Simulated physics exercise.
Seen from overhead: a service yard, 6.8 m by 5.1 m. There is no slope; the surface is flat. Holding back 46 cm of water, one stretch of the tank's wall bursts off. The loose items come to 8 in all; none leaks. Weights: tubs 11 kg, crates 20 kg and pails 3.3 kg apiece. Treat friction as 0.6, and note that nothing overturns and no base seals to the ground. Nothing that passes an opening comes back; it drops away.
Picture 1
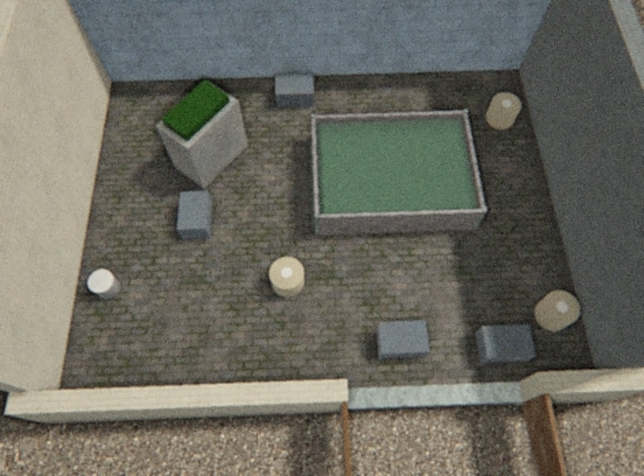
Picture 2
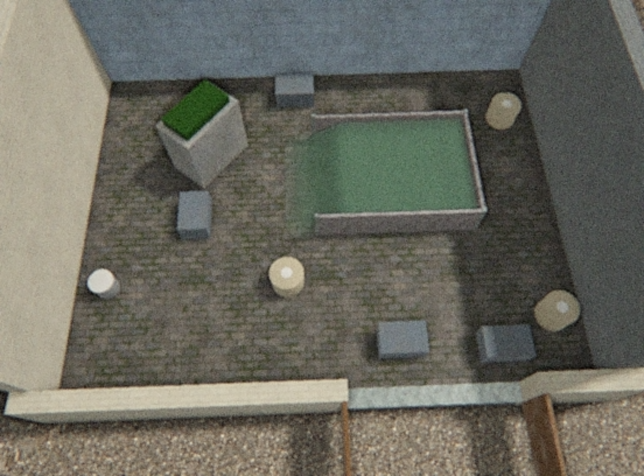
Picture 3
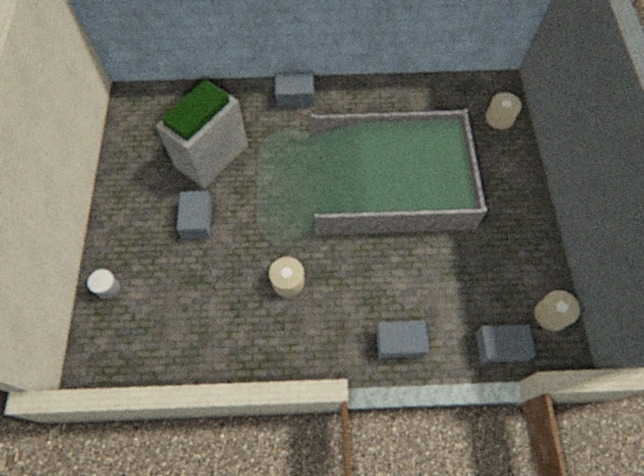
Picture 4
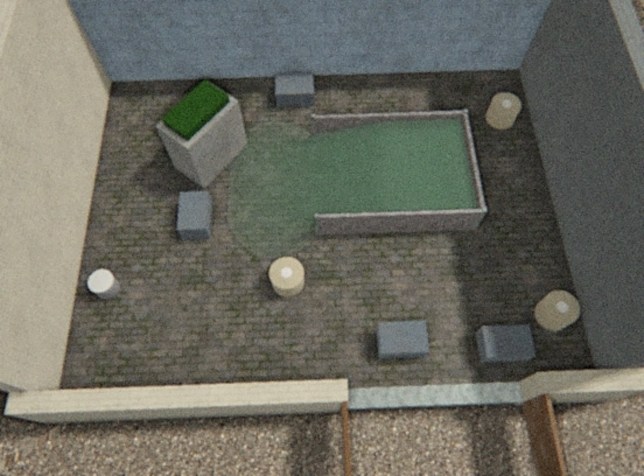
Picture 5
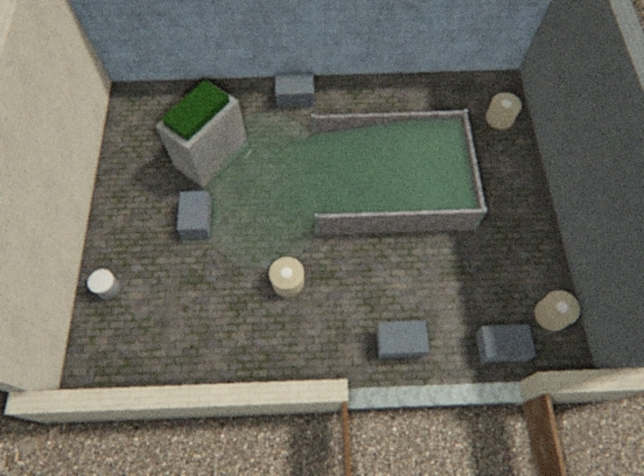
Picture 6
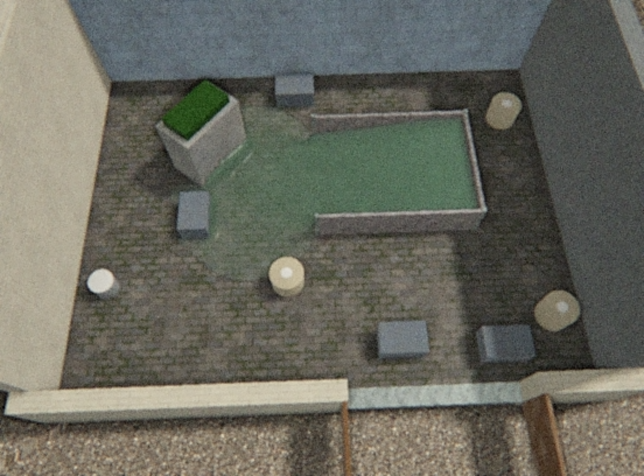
The clip opens on an overhead view of a walled, paved yard, where a rectangular tank of green water stands among grey blocks and pale cylinders. The tank's left wall disappears, and water spreads leftward in a thin, widening sheet, reaching the grass-topped block while the loose objects stay put.
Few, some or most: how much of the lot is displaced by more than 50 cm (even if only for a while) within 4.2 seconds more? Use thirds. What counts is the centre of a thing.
Share: Under a third.
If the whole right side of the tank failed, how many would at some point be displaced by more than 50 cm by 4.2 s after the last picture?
Then the count would be 4.
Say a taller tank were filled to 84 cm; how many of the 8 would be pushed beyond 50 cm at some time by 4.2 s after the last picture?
Then it comes to 4.
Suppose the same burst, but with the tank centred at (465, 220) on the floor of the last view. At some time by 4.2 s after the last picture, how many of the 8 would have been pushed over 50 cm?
That would give 3.
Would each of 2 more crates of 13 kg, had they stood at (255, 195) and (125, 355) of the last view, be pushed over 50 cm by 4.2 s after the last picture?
Outcome: Breaks the threshold first, breaks the threshold second.
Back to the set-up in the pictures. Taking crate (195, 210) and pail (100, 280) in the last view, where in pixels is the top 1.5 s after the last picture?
Approx. (83, 264); approx. (74, 299).
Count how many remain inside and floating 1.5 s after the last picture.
Of them, 2.
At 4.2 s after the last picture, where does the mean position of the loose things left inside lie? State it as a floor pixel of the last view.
Roughly at (361, 268).
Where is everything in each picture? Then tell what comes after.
The first frame shows a crate at (193, 210) rests on the ground; a tub at (507, 104), on the bottom; water covers 3.4 m2; 0 of 8 have shifted.
The second frame shows a crate at (193, 210) rests on the ground; a tub at (507, 104), on the bottom; water covers 4.1 m2; 0 of 8 have shifted.
The third frame shows a crate at (193, 210) rests on the ground; a tub at (507, 104) rests on the ground; water covers 5.0 m2; 0 of 8 have shifted.
The fourth frame shows a crate at (193, 210) rests on the ground; a tub at (507, 104), on the bottom; water covers 6.0 m2; 0 of 8 have shifted.
The fifth frame shows a crate at (193, 210) rests on the ground; a tub at (507, 104), on the bottom; water covers 6.8 m2; 0 of 8 have shifted.
The sixth frame shows a crate at (193, 210) rests on the ground; a tub at (507, 104) rests on the ground; 7.6 m2 under water; 0 of 8 have shifted.
Then, 0.4 s after the last picture 0 of 8 are over 50 cm from their spots; 0 afloat.
Then, 1.5 s after the last picture 1 of 8 are over 50 cm from their spots; 2 afloat.
Then, 2.8 s after the last picture 2 of 8 are over 50 cm from their spots; 2 afloat.
Then, 4.2 s after the last picture 2 of 8 are over 50 cm from their spots, and 2 have been at some point; 2 afloat.
